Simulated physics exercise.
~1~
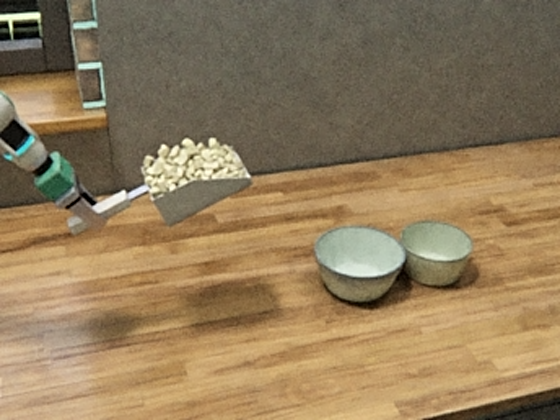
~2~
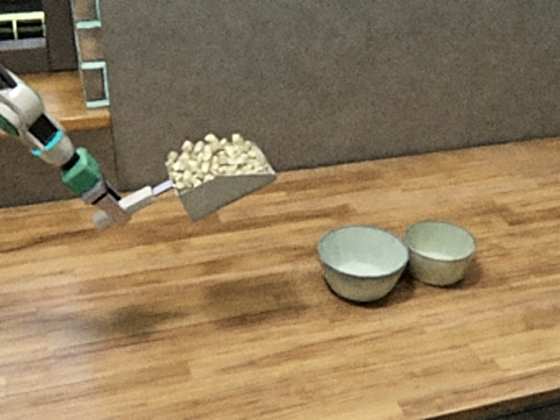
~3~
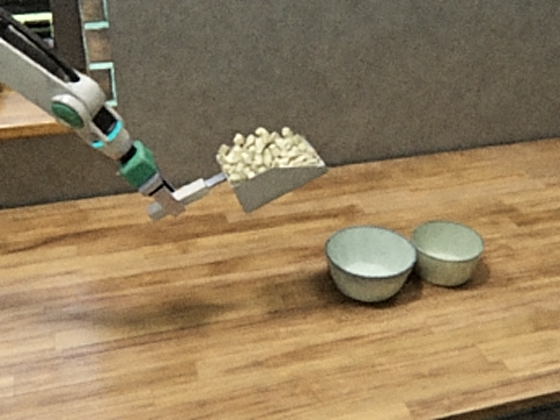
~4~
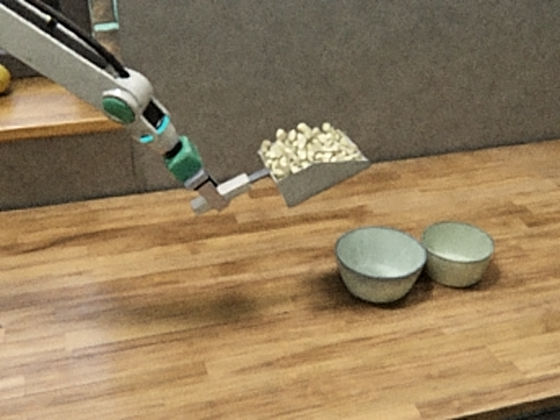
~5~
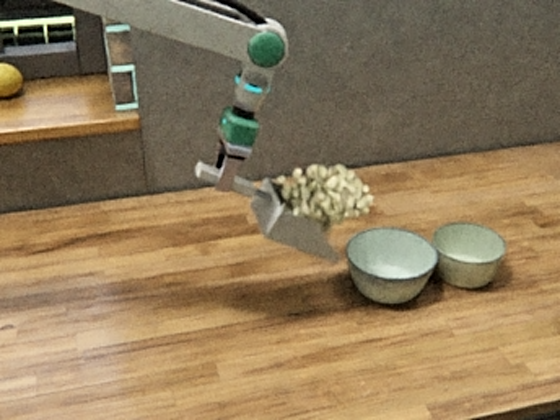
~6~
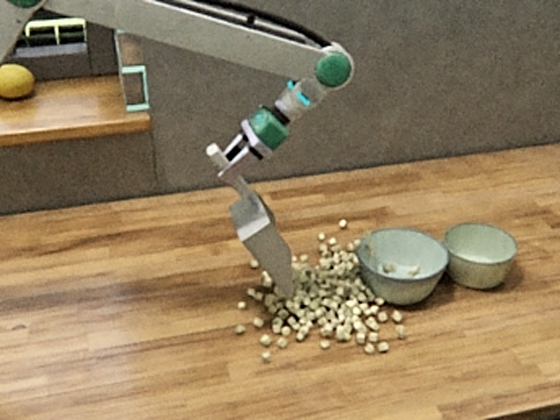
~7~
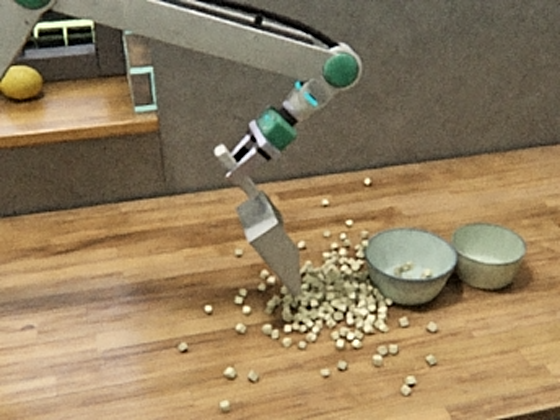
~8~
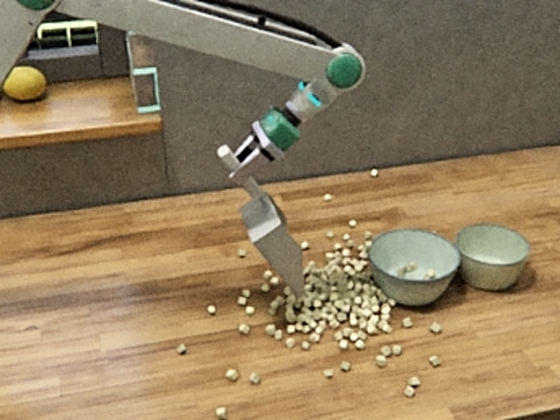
A metal scoop heaped with pale, cream-coloured vegetable dice hangs from a white and green robot arm above a wooden table, seen from slightly above against a grey wall. Two pale grey-green bowls stand close together on the right, the nearer, larger one on the left. The arm carries the scoop rightward towards them, keeping its load heaped. Just short of the larger bowl, the scoop tips steeply forward and the dice pour out. Most land on the table, bouncing and scattering beside the bowl, while a few drop inside. The arm stops with the scoop pointing down over the spilled pile.
